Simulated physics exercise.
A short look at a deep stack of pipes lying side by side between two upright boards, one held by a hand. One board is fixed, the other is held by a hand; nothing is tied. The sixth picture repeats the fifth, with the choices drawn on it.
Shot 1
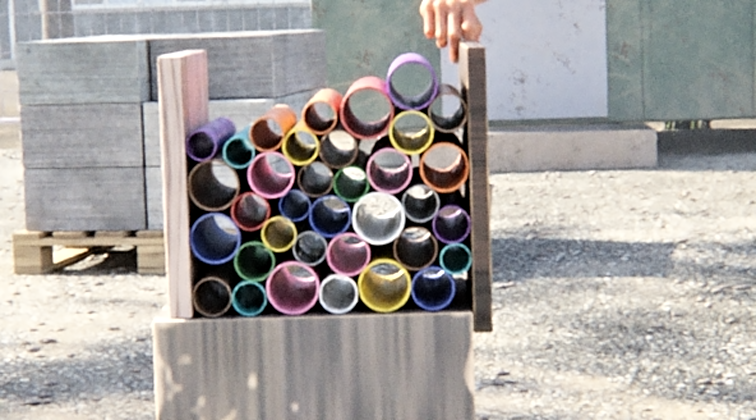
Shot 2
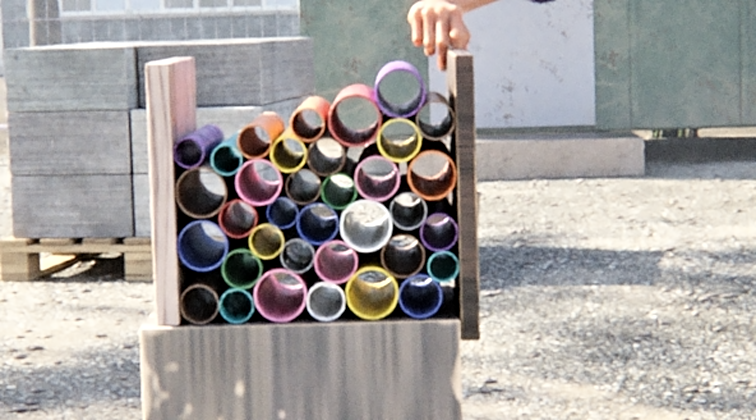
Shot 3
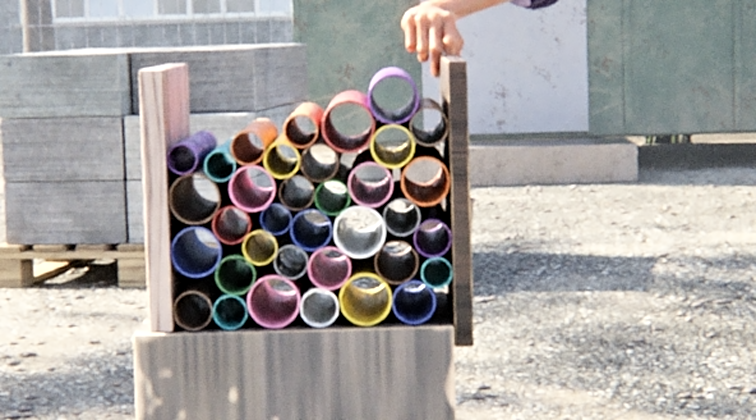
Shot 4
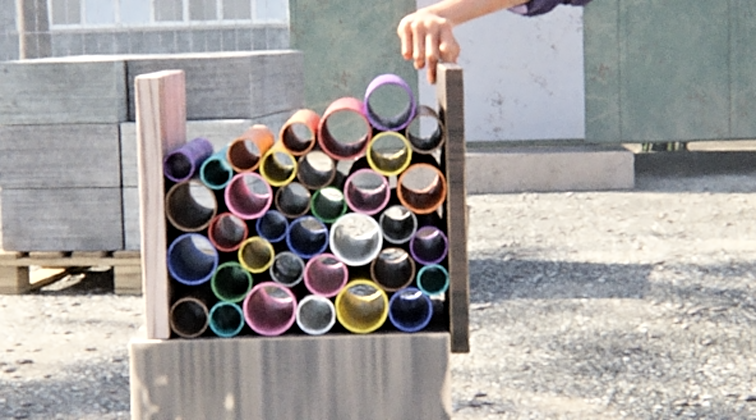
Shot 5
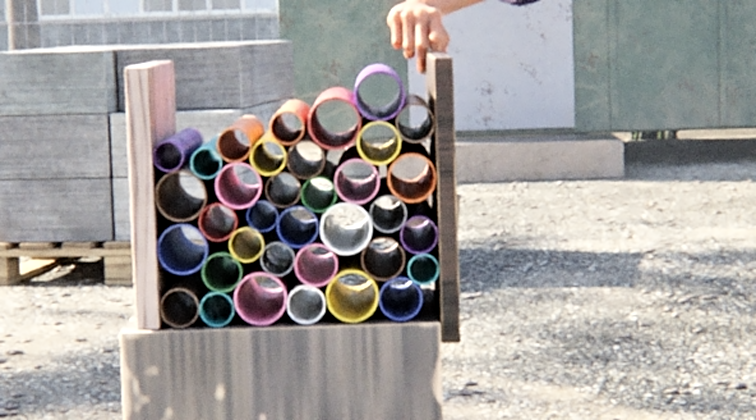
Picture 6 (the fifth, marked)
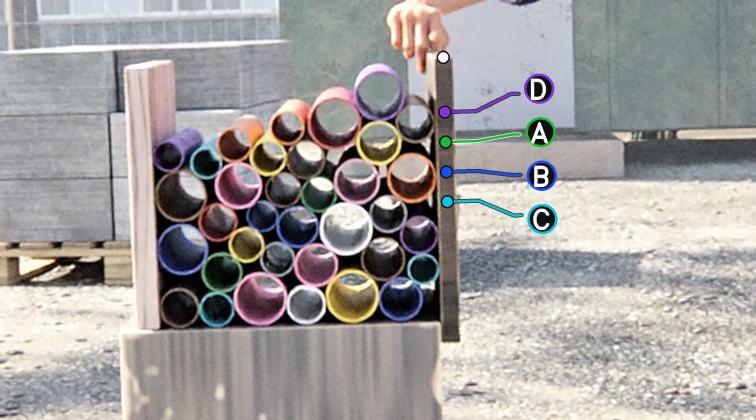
A hand rests on the right board beside stacked colourful pipes, and nothing noticeably moves.
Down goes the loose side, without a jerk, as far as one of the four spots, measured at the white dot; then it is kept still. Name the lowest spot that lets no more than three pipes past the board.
Stop at C.
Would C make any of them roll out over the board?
Yes.
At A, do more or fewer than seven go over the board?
At A, fewer than seven.
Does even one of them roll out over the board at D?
No.
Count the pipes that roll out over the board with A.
The count is none.
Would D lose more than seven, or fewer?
At D, fewer than seven.
On the marked copy, A at (445, 142); B at (446, 172); C at (447, 202); D at (444, 112); the white dot at (443, 58).
Taking C. A third of the way, top of the board (435, 123).
Two thirds of the way, top of the board (437, 198).
When it is over, top of the board (437, 201), two out over the board.
As for the rest, A none out over the board; B two out over the board; D none out over the board.
